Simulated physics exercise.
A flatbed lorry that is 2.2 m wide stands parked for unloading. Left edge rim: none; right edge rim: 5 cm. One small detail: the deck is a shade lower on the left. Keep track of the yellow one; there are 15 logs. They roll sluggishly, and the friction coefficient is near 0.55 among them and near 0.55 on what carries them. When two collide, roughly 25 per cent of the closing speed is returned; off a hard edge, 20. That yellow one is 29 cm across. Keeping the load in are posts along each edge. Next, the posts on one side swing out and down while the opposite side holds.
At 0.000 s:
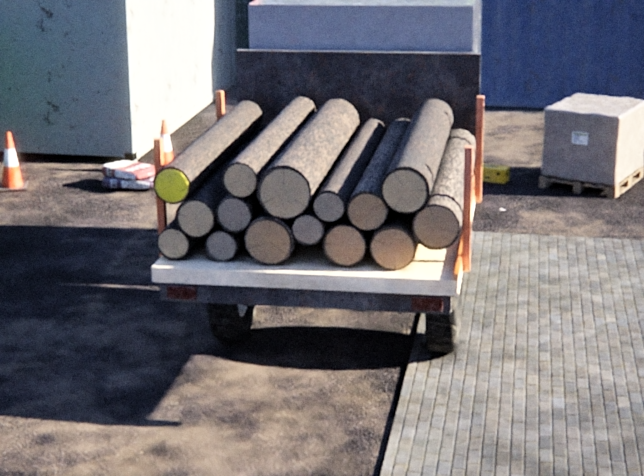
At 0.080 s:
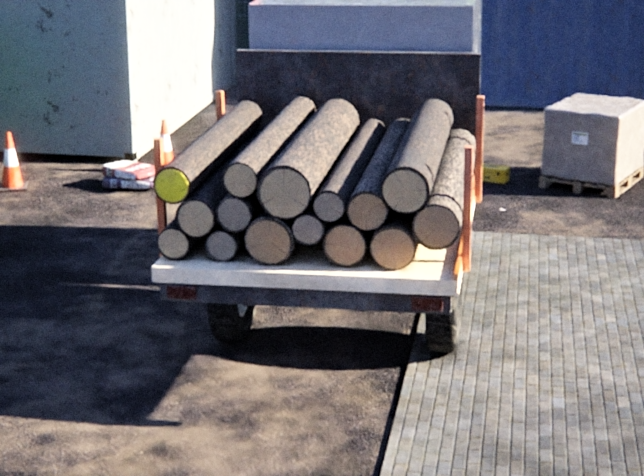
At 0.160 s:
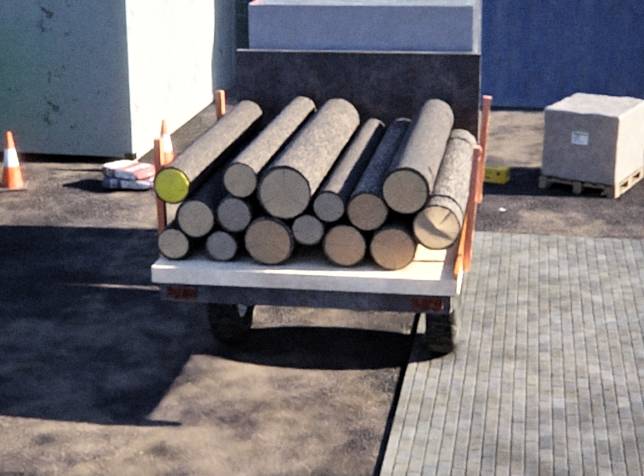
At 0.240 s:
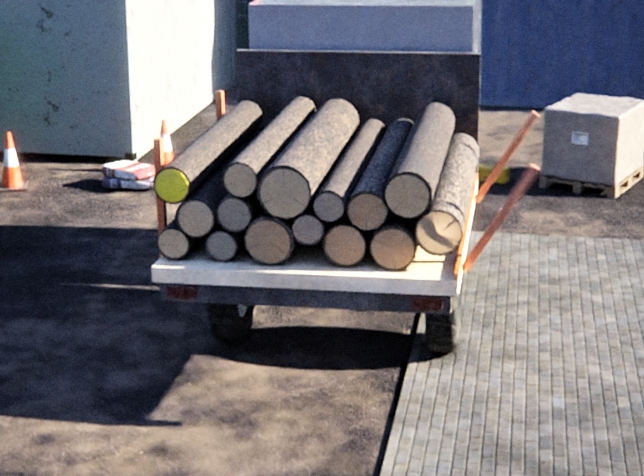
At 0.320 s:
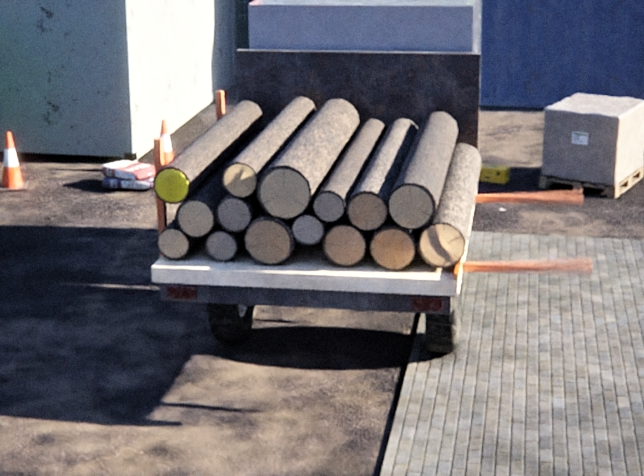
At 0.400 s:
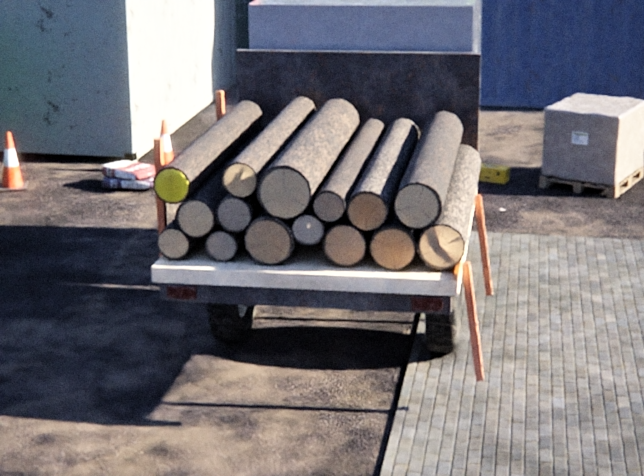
A pile of cut logs, one with a yellow end at the upper left, lies on a flatbed lorry in a sunlit paved yard, seen from behind and slightly above. Orange posts line both edges, with a cone at left and a wrapped crate on a pallet at right. The right posts swing outward and down until they hang, the rightmost logs shift slightly, and the camera stays still.
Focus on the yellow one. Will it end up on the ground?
No.
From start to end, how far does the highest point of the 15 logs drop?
5 cm.
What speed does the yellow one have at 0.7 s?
I'd put it near 0.0 m/s.
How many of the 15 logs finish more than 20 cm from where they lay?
Total tallied: 0.
Then, 0.7 s in, yellow is up on others, 15 cm from the left edge; 0 gone from the deck.
In the end (1.4 s), yellow is up on others, 15 cm from the left edge; 0 gone from the deck.
